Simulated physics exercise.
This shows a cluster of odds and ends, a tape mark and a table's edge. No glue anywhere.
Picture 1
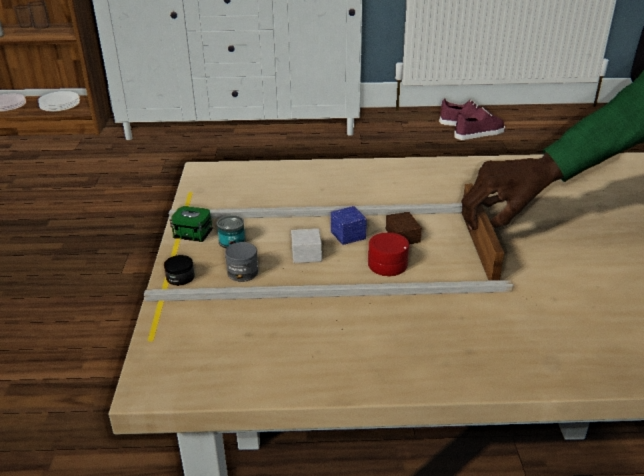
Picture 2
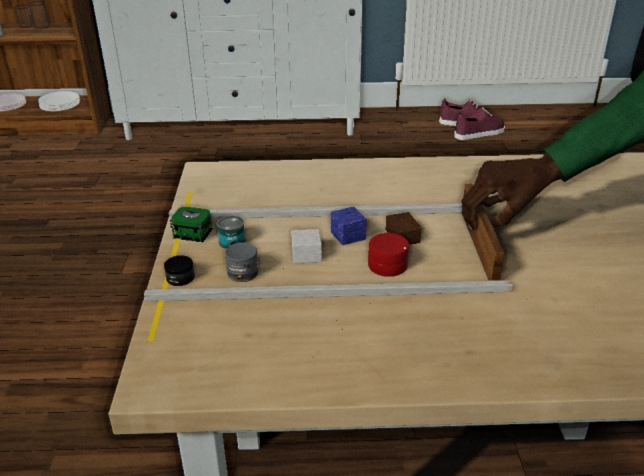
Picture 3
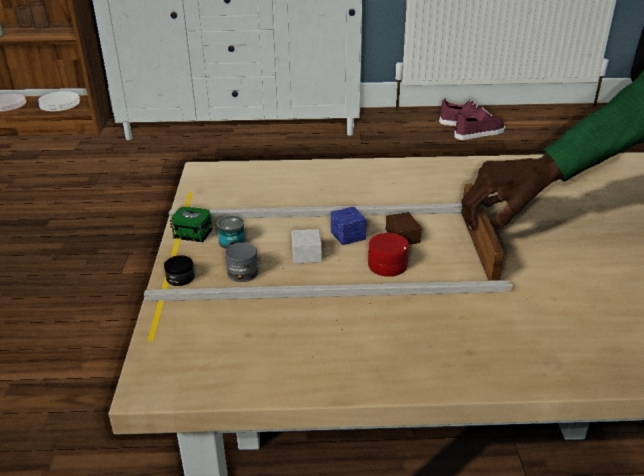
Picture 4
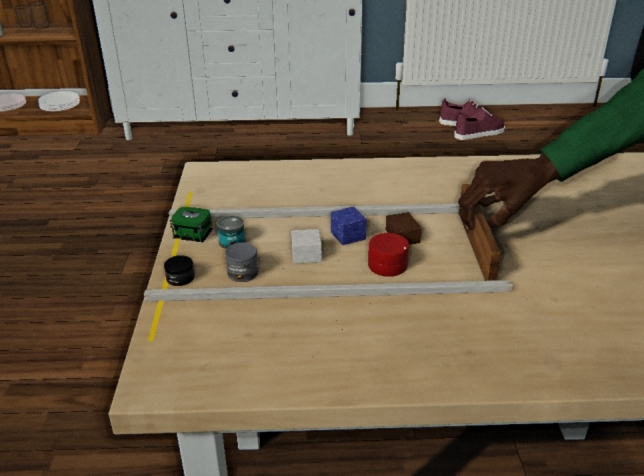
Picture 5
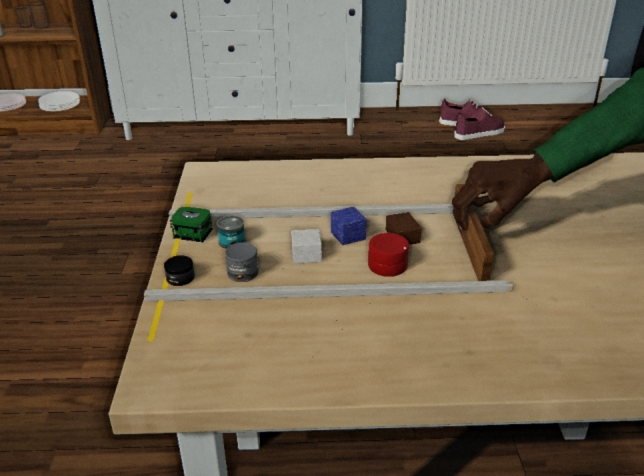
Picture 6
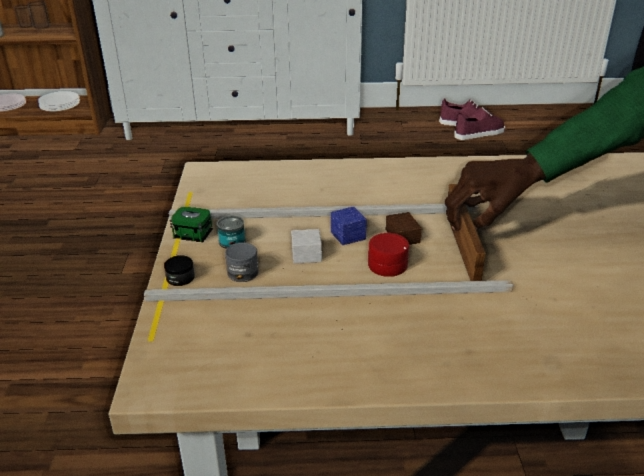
A hand in a green sleeve holds a brown board upright at the right end of two pale rails on a light wooden table, seen from above in a room with a white cabinet and radiator. Between the rails sit a green case, turquoise and grey tins, a black tub, white, blue and brown blocks and a red tub, with yellow tape at left. The hand slides the board slightly left, while the objects and camera stay still.
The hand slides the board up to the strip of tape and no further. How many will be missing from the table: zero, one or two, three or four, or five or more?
As it turns out, the number that fall off is five or more.
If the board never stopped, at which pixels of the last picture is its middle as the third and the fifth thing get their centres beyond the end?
First at (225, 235), next at (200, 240).
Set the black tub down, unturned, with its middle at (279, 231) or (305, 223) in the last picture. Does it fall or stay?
In turn it tumbles off; is lost.
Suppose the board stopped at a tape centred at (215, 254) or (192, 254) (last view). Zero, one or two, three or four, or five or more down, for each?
In that order: Three to four; five or over.
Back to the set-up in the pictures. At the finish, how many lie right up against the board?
In contact: 1.
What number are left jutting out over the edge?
1 of them.
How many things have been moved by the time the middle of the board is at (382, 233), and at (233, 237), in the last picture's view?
The counts are 3 and 8.
Soon after, none off yet; black tub at rest near (179, 271); green case at rest near (192, 224); turquoise tin at rest near (231, 232).
In the end, the number that fall off is five or more; gone, red lid, blue block, white block, grey tub, turquoise tin, green case and black tub.
